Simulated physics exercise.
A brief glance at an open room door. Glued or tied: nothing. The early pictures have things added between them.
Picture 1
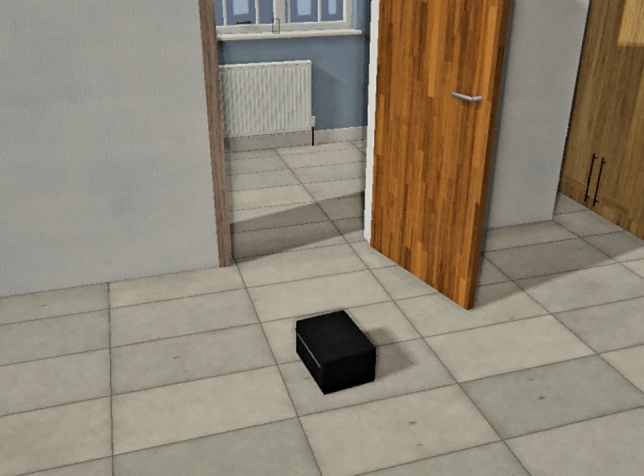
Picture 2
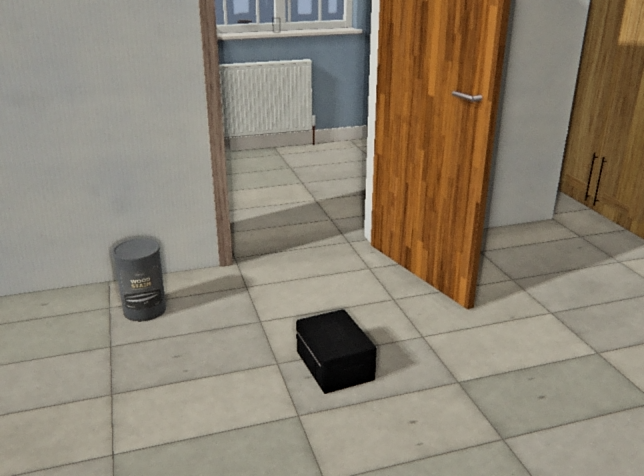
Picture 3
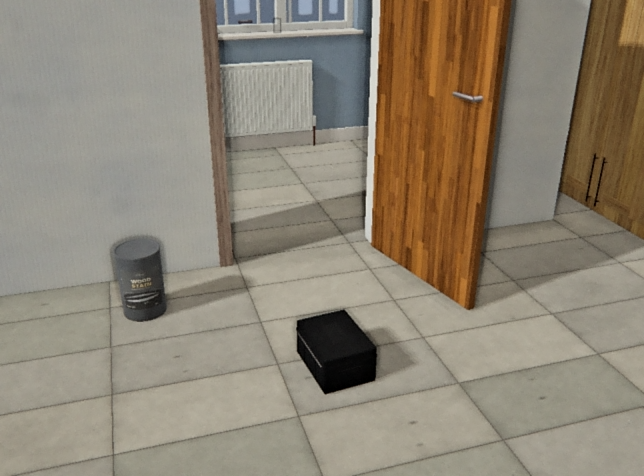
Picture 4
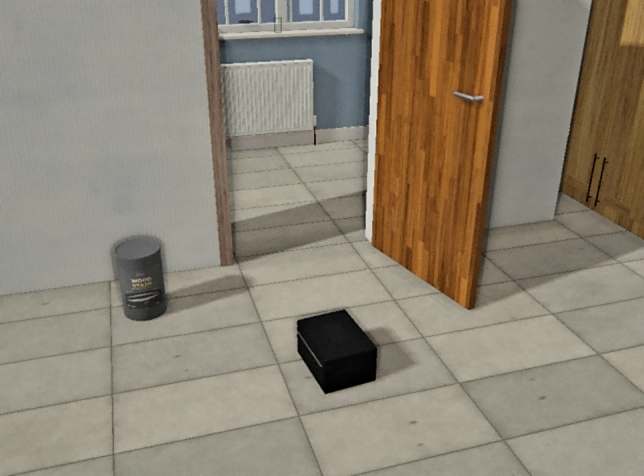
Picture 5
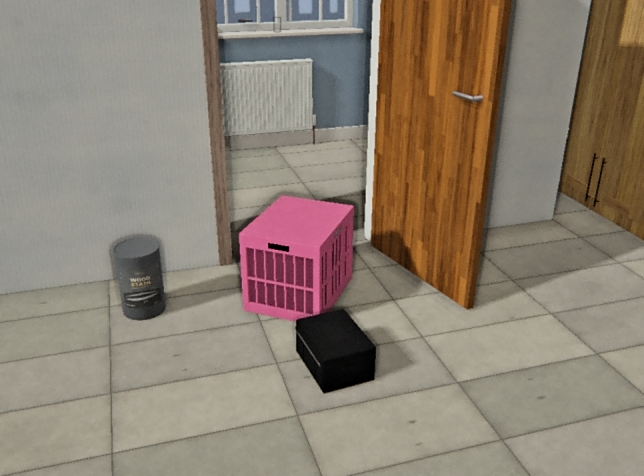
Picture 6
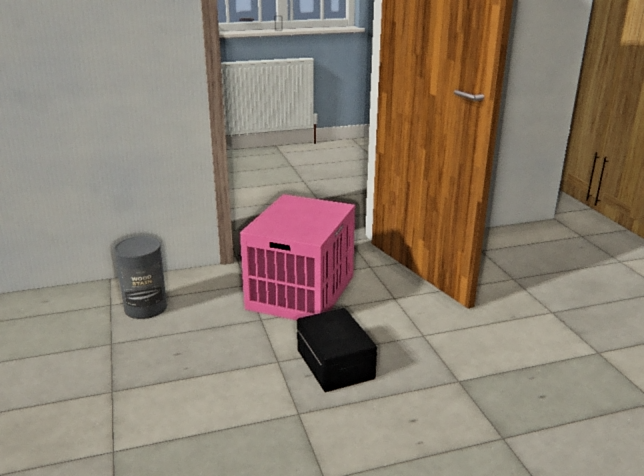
The video shows a wide-open wooden door and a black box on a tiled floor, both still, as a grey container appears by the wall at left, followed by a pink crate in front of the doorway.
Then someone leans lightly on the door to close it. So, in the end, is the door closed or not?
The opening stays partly uncovered.
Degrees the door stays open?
Near 55° open.
Then, 0.60 s past the last view, door 87° open.
Then, 1.00 s past the last view, door 66° open.
Finally, door 54° open; all 3 still in place. Final places as the last picture's camera would see them, pink chest near (298, 256).
